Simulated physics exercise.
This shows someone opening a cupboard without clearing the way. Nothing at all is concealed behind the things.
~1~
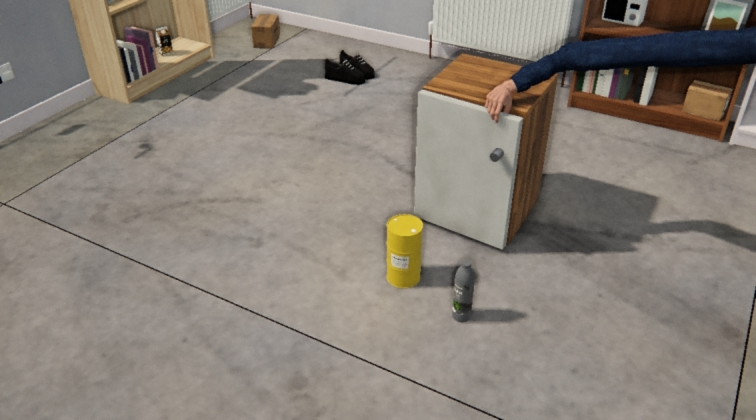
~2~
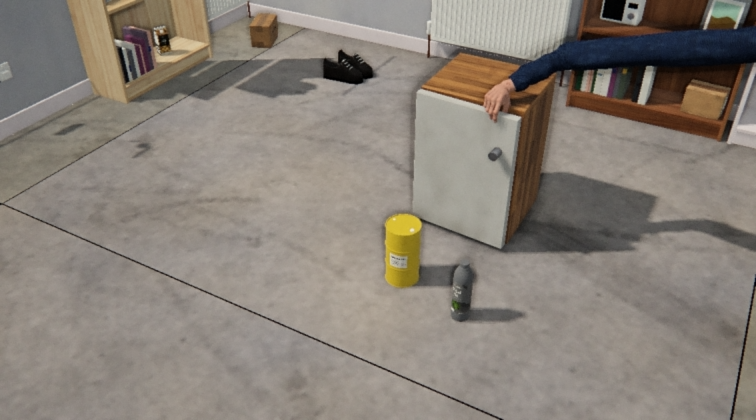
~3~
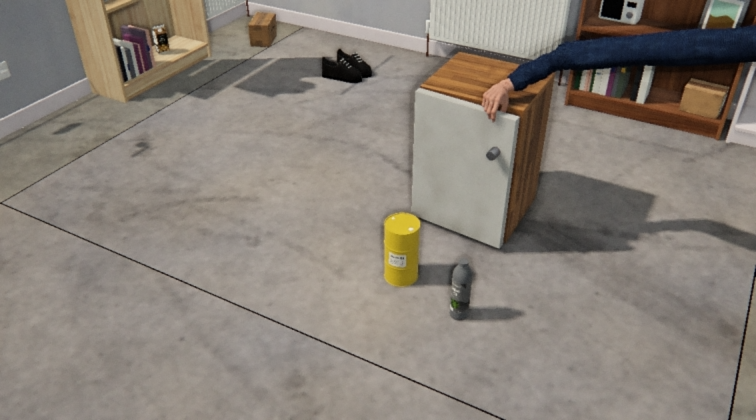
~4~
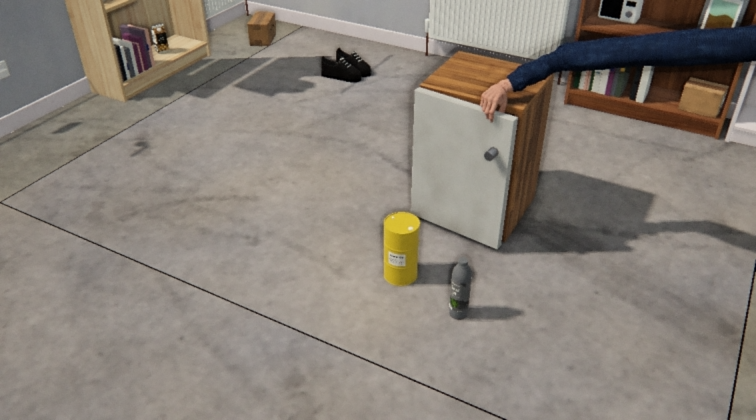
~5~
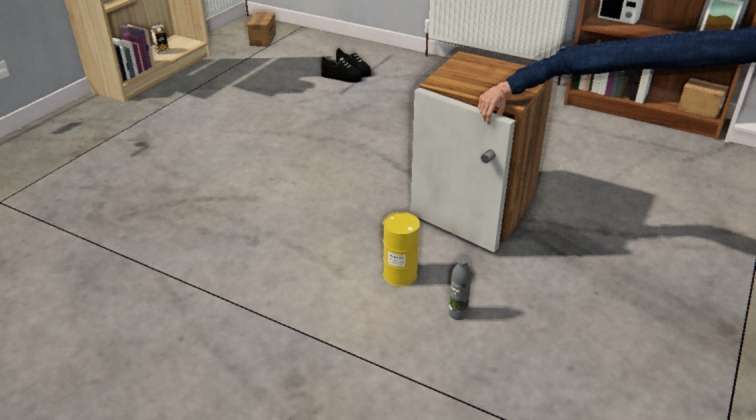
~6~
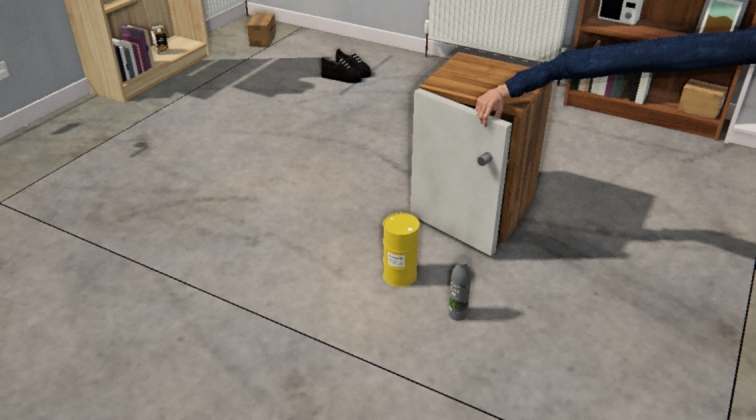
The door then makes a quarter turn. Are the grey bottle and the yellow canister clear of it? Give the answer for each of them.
My prediction: Looks like the grey bottle is fine; looks like the yellow canister gets struck.
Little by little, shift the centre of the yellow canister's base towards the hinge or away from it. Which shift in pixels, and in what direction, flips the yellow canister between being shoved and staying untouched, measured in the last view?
It would take a shift of about 20 pixels, down.
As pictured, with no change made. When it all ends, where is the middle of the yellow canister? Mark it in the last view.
Roughly (348, 243).
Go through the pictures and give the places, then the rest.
In the first picture, door 4° open; grey bottle (464, 290); yellow canister (404, 252); door (461, 174).
In the second picture, door 4° open; yellow canister (403, 251); door (459, 174).
In the third picture, door 5° open; grey bottle (461, 289); door (458, 173).
In the fourth picture, door 7° open; yellow canister (401, 249); door (456, 173).
In the fifth picture, door 10° open; grey bottle (461, 288); door (455, 174).
In the sixth picture, door 13° open; grey bottle (460, 289); yellow canister (401, 250); door (452, 176).
Then, 1.62 s after the last picture, door 63° open; grey bottle at rest near (460, 289); yellow canister moved a little near (394, 250).
Then, 2.02 s after the last picture, door 75° open; grey bottle at rest near (460, 289); yellow canister moved about its own width near (372, 249).
Then, 2.32 s after the last picture, door 84° open; grey bottle at rest near (460, 289); yellow canister moved about its own width near (357, 245).
At rest, the grey bottle escapes contact, near (460, 289); the yellow canister gets knocked, near (348, 243).
